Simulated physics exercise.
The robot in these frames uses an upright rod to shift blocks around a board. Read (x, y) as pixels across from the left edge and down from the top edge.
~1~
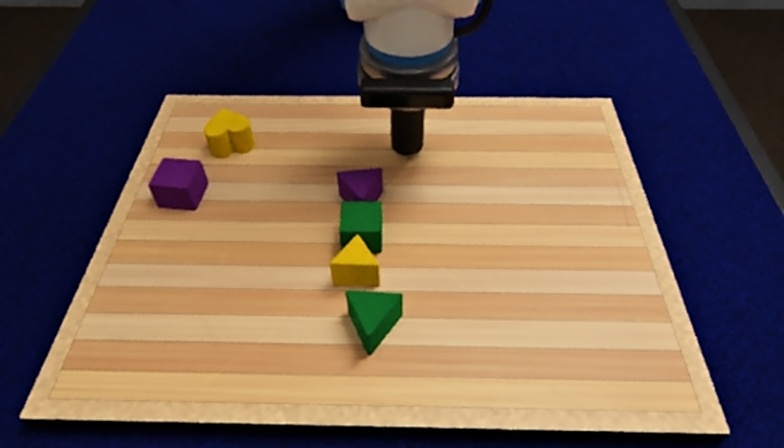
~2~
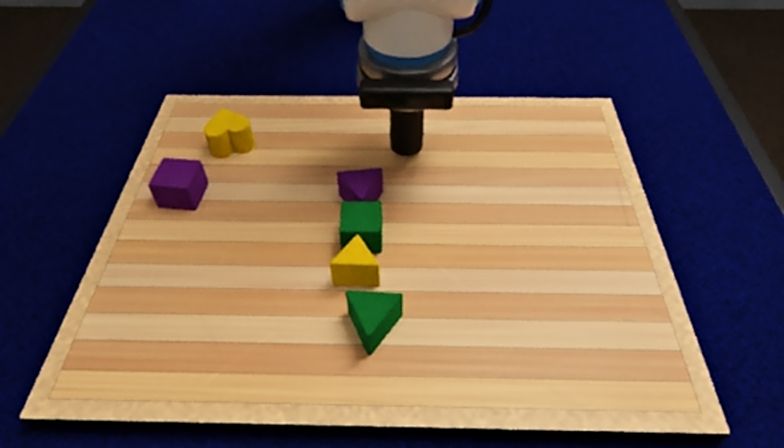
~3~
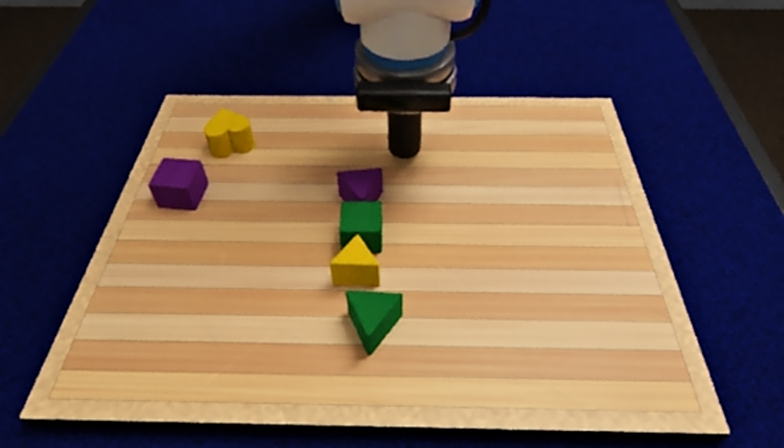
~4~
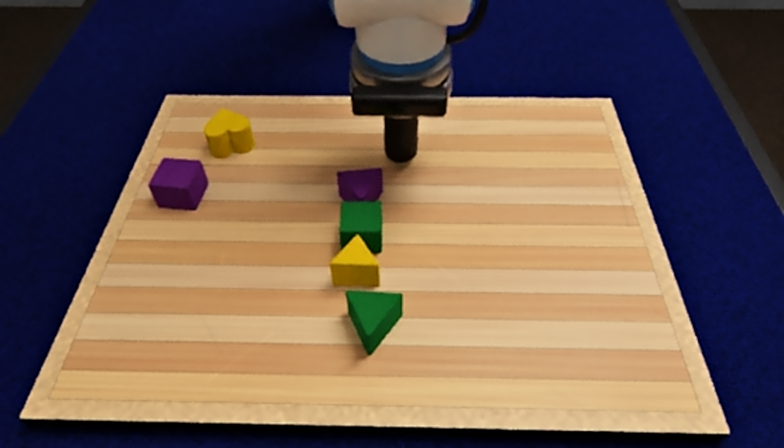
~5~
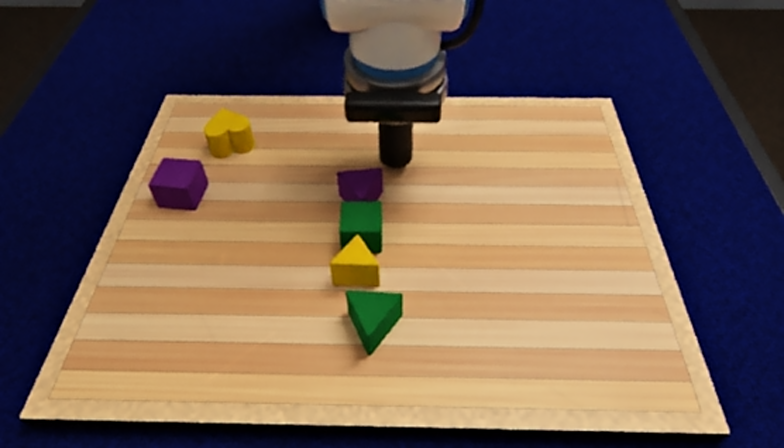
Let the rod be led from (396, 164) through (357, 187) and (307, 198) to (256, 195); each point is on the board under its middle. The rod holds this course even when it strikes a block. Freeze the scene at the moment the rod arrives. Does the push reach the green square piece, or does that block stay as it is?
It gets pushed out of place.
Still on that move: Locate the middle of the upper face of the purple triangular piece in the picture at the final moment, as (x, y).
Around pixel (332, 196).
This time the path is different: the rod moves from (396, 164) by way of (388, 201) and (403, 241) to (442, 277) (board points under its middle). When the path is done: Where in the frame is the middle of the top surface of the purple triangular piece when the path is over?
The purple triangular piece ends near (349, 190).
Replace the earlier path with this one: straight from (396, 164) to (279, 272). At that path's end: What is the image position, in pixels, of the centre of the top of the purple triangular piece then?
At (249, 276).
What follows on the original path. One third of the way, rod at (356, 181); yellow triangular piece at (356, 257); purple triangular piece at (348, 188); green square piece at (358, 221), turned 20° anticlockwise.
Two thirds of the way, rod at (306, 192); yellow triangular piece at (357, 258), turned 15° clockwise; purple triangular piece at (332, 196); green square piece at (356, 224), turned 35° anticlockwise.
At the end, rod at (254, 188); purple square piece still; yellow triangular piece at (357, 258), turned 15° clockwise; purple triangular piece at (332, 196); green square piece at (356, 224), turned 35° anticlockwise.
